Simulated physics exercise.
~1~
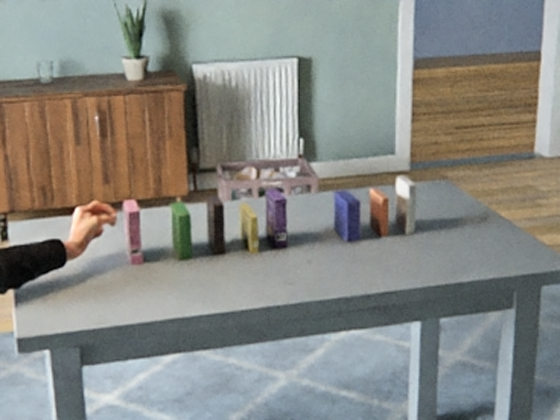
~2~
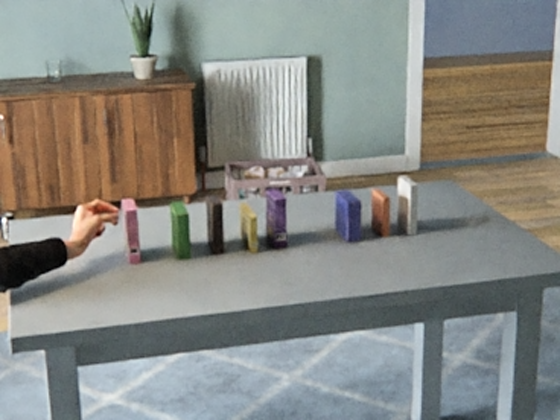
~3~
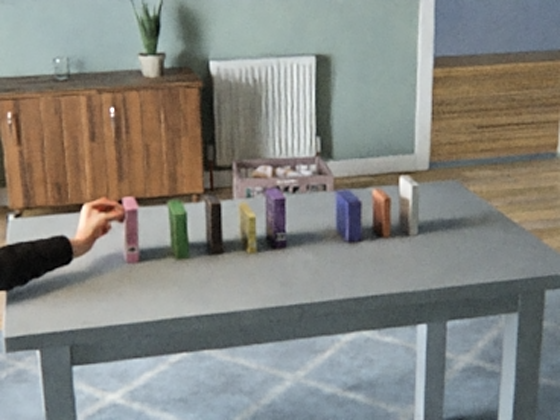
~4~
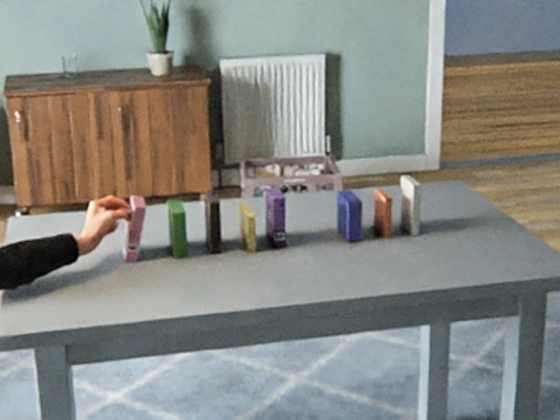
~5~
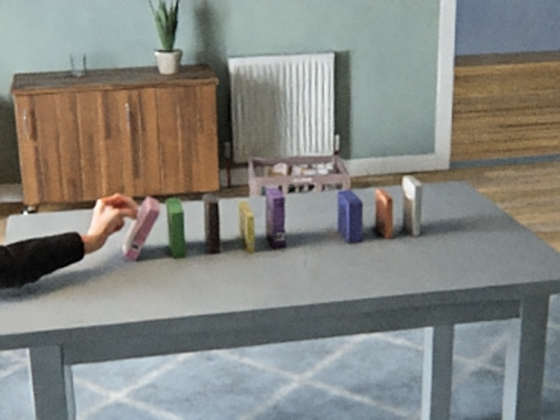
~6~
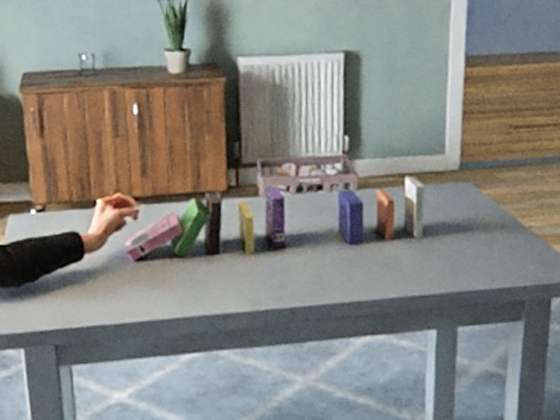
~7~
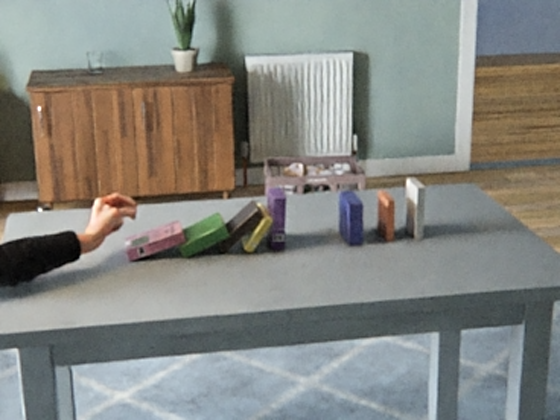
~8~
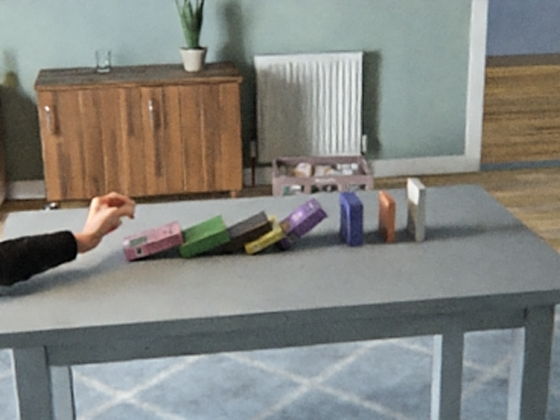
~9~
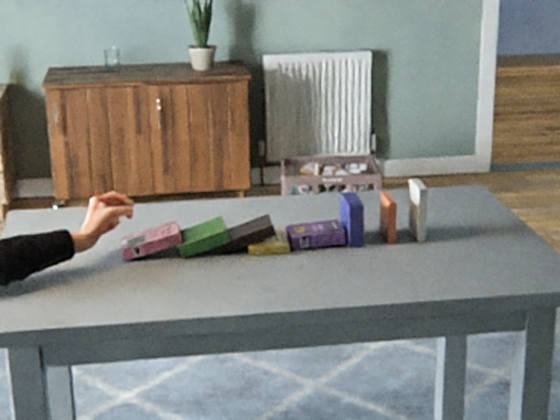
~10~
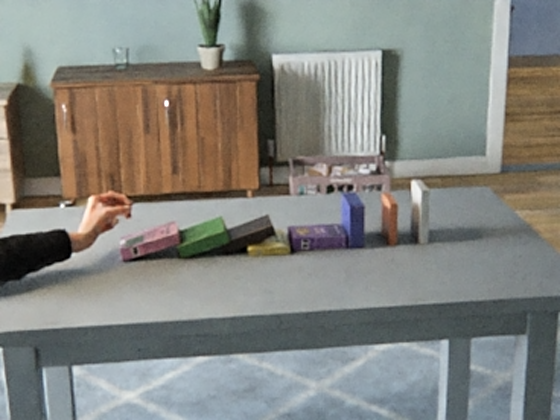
A hand tips the pink packet, toppling five pieces rightward while the last three stay upright.
